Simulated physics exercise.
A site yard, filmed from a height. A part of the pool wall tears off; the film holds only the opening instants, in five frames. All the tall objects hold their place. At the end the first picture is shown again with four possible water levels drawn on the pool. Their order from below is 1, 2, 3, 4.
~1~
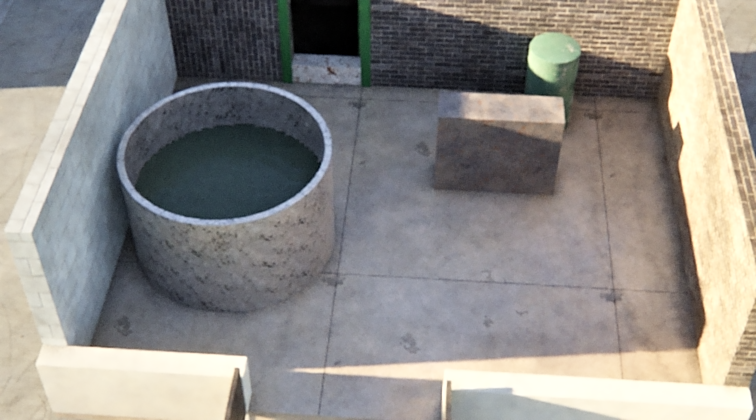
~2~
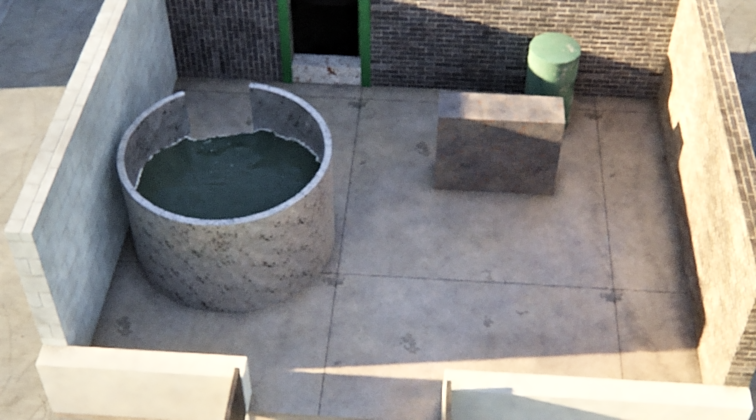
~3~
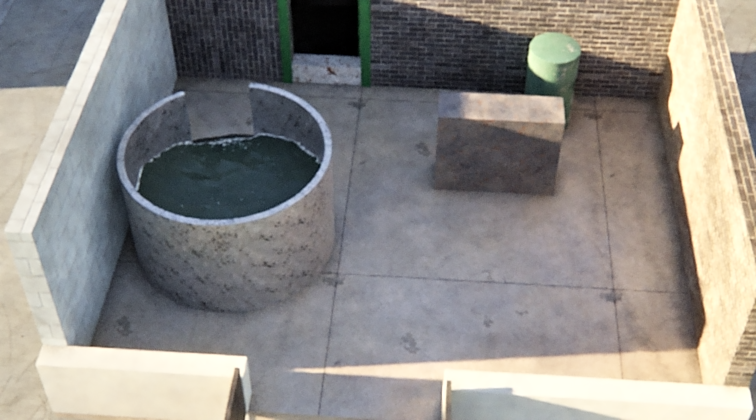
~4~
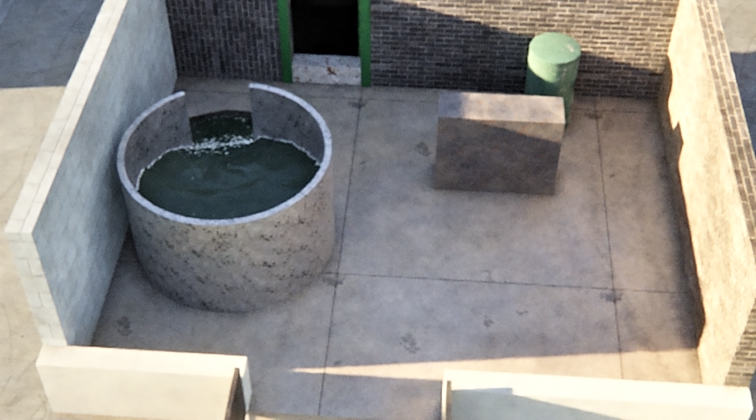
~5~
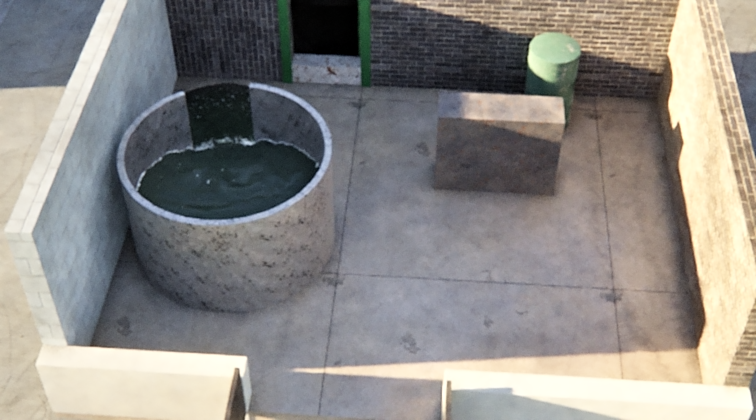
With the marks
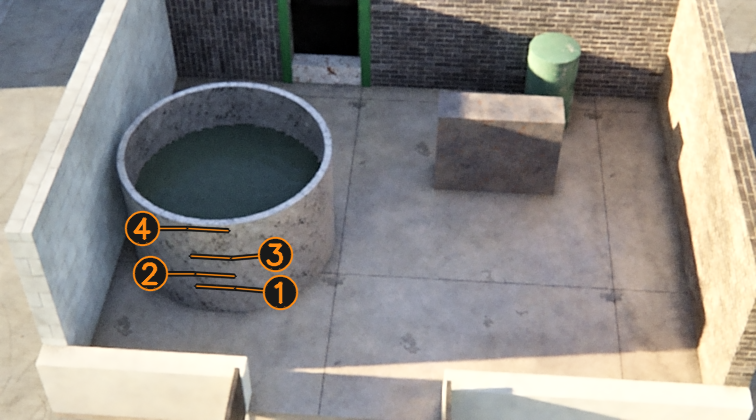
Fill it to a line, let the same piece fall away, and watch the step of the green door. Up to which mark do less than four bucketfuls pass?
Choose 3.
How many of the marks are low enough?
Three of them.
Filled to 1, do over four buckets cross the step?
No.
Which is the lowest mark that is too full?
That is mark 4.
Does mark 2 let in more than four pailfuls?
No, that is safe.
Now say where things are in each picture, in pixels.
Water in the pool at rest, its middle at (230, 187); foot of the green doorway at (327, 84); open gate at (345, 360).
Water covers 1 % of the ground, its front hidden from here.
Water covers 3 % of the ground, its front hidden from here.
Water covers 6 % of the ground, its front hidden from here.
Water covers 11 % of the ground, its front hidden from here.
On the marked copy, 1 at (216, 287); 2 at (214, 275); 3 at (211, 257); 4 at (207, 229); from the bottom up 1, 2, 3, 4.
If 1 is chosen, nothing gets over.
If 2 is chosen, nothing gets over.
If 3 is chosen, a bucket or two gets in.
If 4 is chosen, about 9 bucketfuls get in.
